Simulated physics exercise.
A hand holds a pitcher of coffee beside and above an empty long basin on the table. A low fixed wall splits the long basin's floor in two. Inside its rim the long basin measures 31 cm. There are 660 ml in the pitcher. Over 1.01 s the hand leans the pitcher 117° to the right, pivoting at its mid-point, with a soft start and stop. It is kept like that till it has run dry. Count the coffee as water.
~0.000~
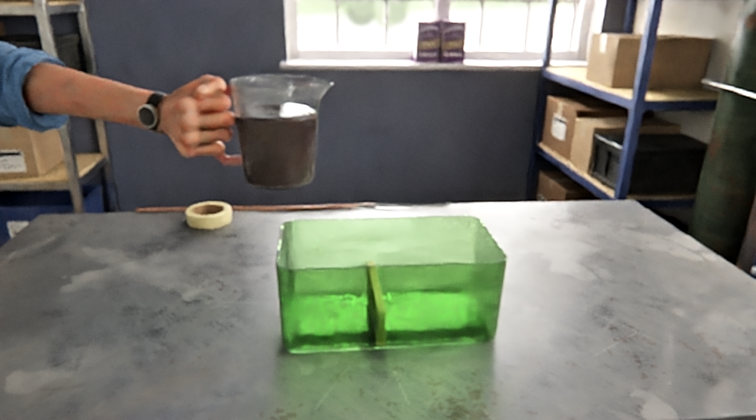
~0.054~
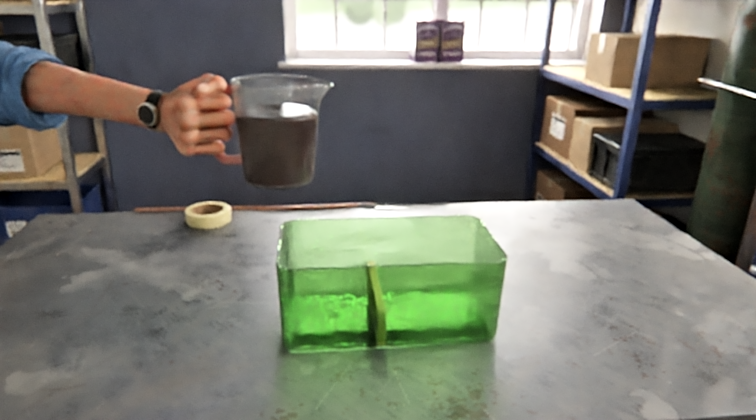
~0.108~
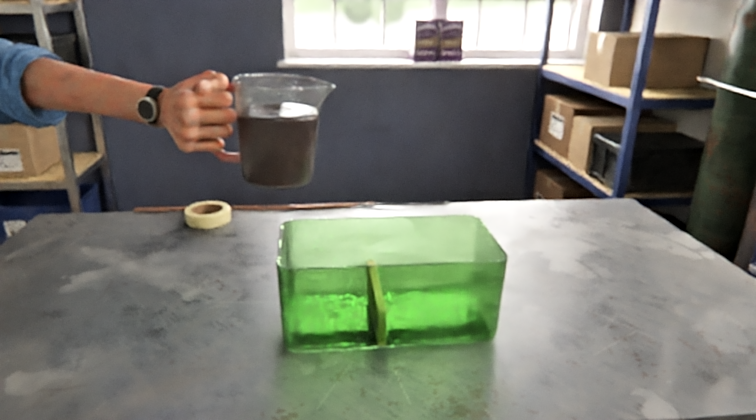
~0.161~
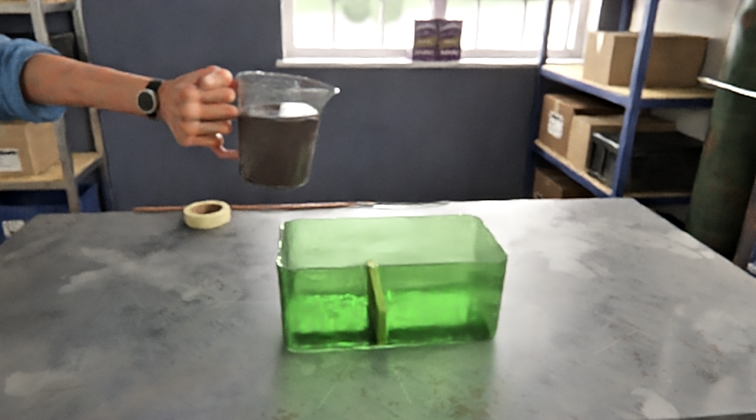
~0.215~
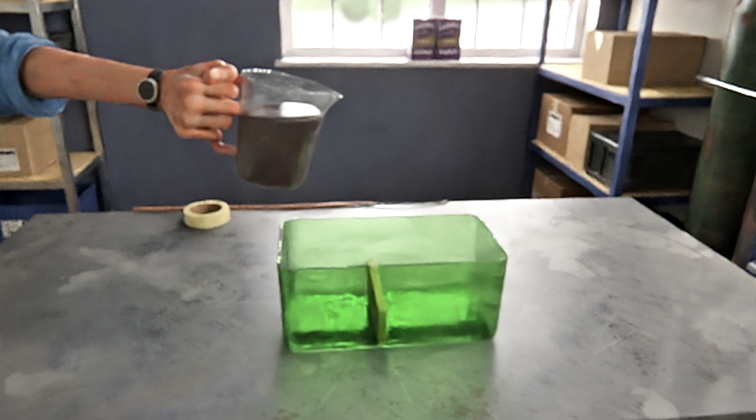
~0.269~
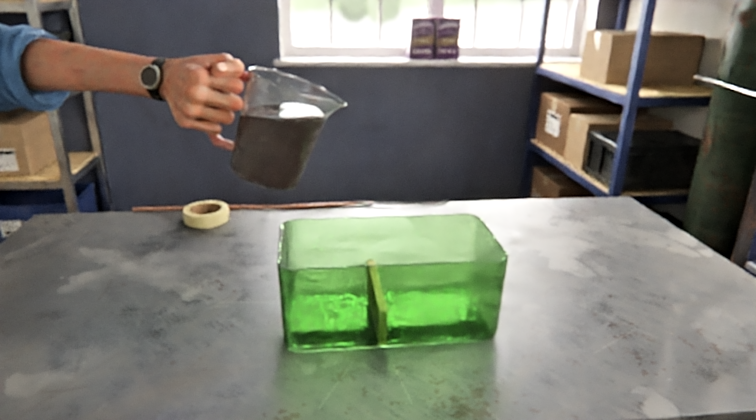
A hand held a glass pitcher of dark coffee above and beside a long green see-through basin on a gray table, then slowly leaned the pitcher a little to the right.
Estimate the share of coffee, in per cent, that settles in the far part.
The far part has some 55 per cent.
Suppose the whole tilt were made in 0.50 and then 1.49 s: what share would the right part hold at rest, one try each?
In turn about 25 and 65 per cent.
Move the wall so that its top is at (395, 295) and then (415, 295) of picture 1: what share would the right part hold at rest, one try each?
First 15, then 10 per cent.
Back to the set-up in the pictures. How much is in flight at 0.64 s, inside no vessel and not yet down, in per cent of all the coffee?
About 20 per cent.
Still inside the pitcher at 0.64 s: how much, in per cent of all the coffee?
About 76 per cent.
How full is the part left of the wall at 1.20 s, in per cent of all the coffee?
About 44 per cent.
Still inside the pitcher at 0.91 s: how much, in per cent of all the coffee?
Some 12 per cent.
By 0.64 s the tilt is 83° and 76 per cent is still to pour, 0 is left of the wall and 3 right of it.
By 0.91 s the tilt is 114° and 13 per cent is still to pour, 21 is left of the wall and 48 right of it.
By 1.20 s the tilt is 117° and 0 per cent is still to pour, 44 is left of the wall and 54 right of it.
By 1.51 s the tilt is 117° and 0 per cent is still to pour, 44 is left of the wall and 55 right of it.
At rest 44 per cent lies left of the wall, 55 right of it and 1 outside.
